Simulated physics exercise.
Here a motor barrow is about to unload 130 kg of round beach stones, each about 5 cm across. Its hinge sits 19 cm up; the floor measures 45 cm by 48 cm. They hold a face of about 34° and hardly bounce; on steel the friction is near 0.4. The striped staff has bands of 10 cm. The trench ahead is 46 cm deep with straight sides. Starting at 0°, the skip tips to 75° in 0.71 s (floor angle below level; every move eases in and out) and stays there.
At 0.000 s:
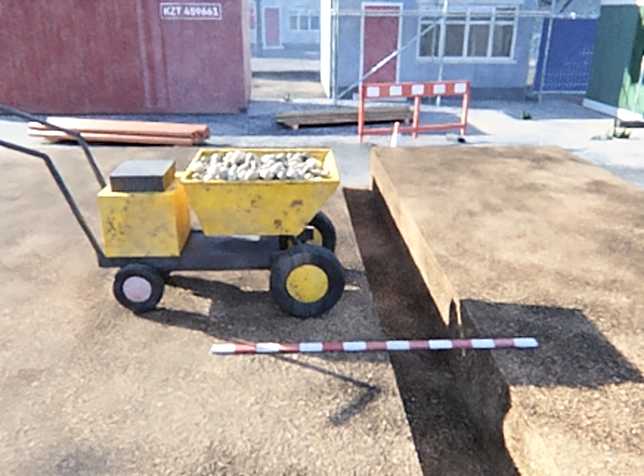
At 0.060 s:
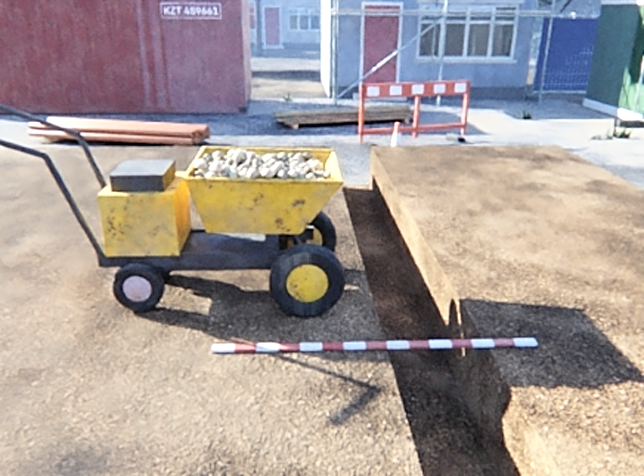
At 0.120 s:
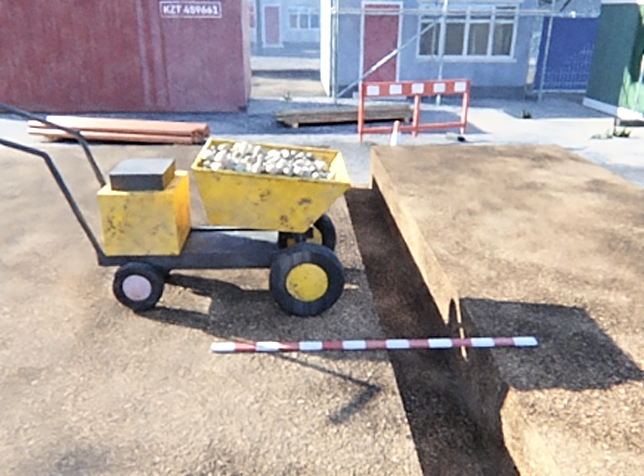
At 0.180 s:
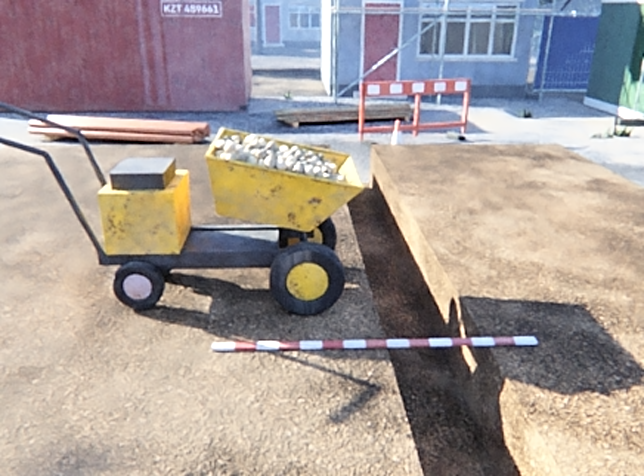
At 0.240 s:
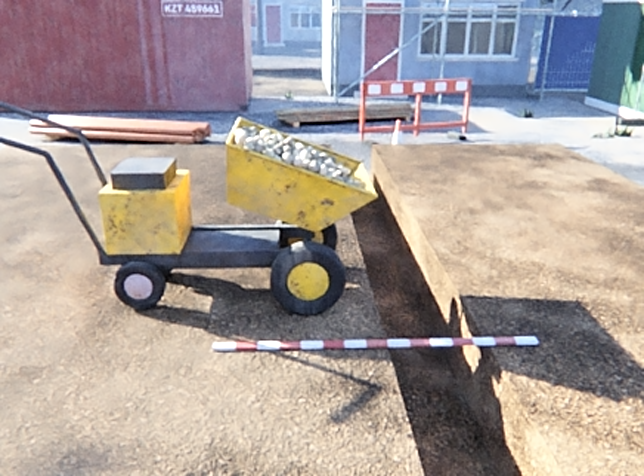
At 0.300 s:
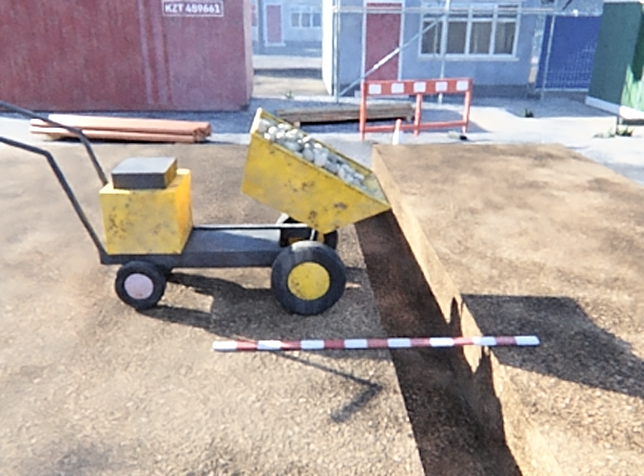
On a building site, a yellow barrow's skip full of stones tilts steadily to the right.
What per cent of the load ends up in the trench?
About 67 per cent.
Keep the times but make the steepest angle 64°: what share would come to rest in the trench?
In that case some 65 per cent.
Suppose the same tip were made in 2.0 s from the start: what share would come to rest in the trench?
It would be near 90 per cent.
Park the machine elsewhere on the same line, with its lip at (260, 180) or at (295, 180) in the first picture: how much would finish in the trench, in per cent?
About 85 and 100 per cent.
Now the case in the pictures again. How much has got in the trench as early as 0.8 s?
Some 35 per cent.
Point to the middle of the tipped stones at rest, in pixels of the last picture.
Their middle is at about (435, 341).
After 0.5 s the floor is at 63°; 100 % in the skip; the foremost stones are at (413, 231).
After 0.8 s the floor is at 75°; 49 % in the skip, 35 % in the trench, 15 % past the trench; the foremost stones are at (500, 282).
After 1.2 s the floor is at 75°; 11 % in the skip, 56 % in the trench, 32 % past the trench; the foremost stones are past the picture's edge.
After 3.1 s the floor is at 75°; 0 % in the skip, 67 % in the trench, 33 % past the trench; the foremost stones are past the picture's edge.
